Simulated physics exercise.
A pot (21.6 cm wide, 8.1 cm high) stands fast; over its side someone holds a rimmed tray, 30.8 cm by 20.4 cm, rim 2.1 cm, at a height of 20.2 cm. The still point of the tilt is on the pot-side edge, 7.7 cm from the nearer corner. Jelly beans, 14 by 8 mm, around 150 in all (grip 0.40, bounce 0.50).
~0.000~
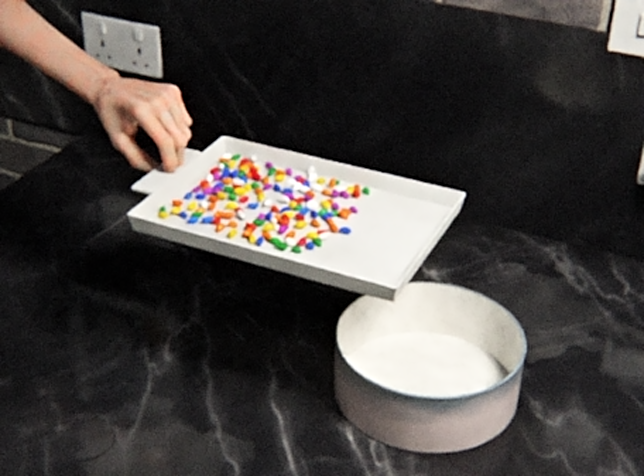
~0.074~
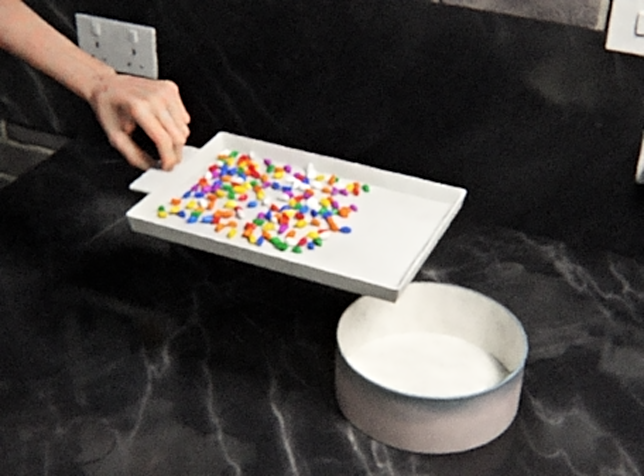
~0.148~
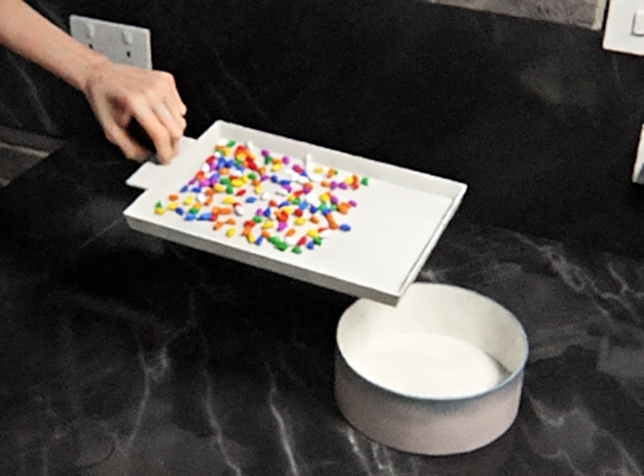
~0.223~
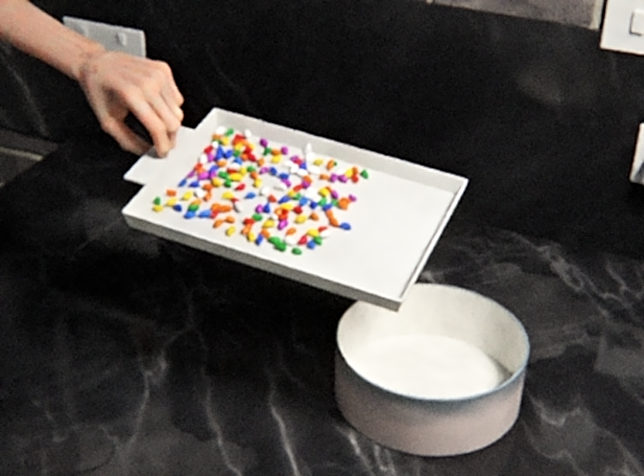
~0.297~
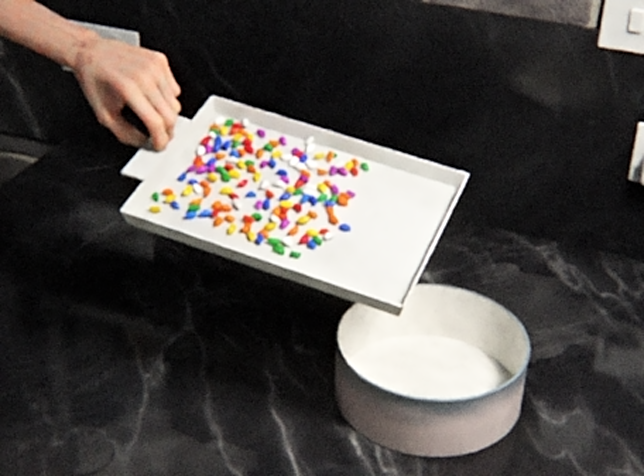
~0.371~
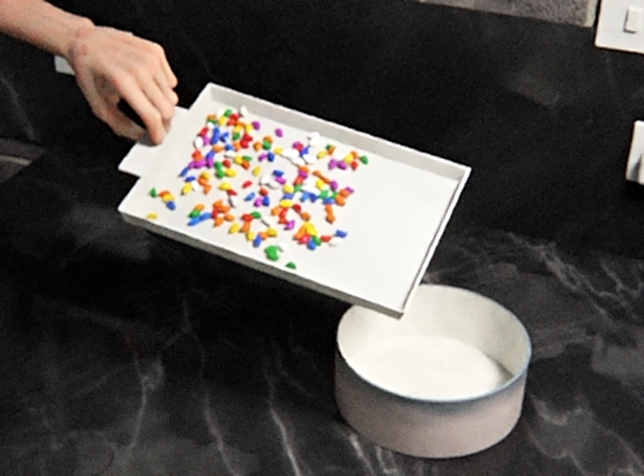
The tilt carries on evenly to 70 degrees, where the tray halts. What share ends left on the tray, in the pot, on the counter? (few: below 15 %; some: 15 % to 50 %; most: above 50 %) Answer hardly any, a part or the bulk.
Left on the tray: The bulk; in the pot: Hardly any; on the counter: A part.
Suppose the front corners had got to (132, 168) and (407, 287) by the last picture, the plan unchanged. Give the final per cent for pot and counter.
Pot 10, counter 5.
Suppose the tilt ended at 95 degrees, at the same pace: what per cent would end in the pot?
Then about 25 per cent.
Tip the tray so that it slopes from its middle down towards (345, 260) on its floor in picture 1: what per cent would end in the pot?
About 10 per cent.
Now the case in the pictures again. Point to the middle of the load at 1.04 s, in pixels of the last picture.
At about (311, 275).
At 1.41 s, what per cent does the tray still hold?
Some 90 per cent of the load.
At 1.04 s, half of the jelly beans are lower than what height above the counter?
About 20 cm.
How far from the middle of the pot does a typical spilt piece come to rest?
About 20 cm.
Then, at 0.77 s, tilt 43 degrees; the tray holds 100 %, the pot 0 %.
After 1.04 s, tilt 60 degrees; the tray holds 95 %, the pot 0 %.
Then, at 1.41 s, tilt 70 degrees; the tray holds 90 %, the pot 0 %.
At rest (3.2 s), tray 75 %, pot 0 %, counter 25 %.
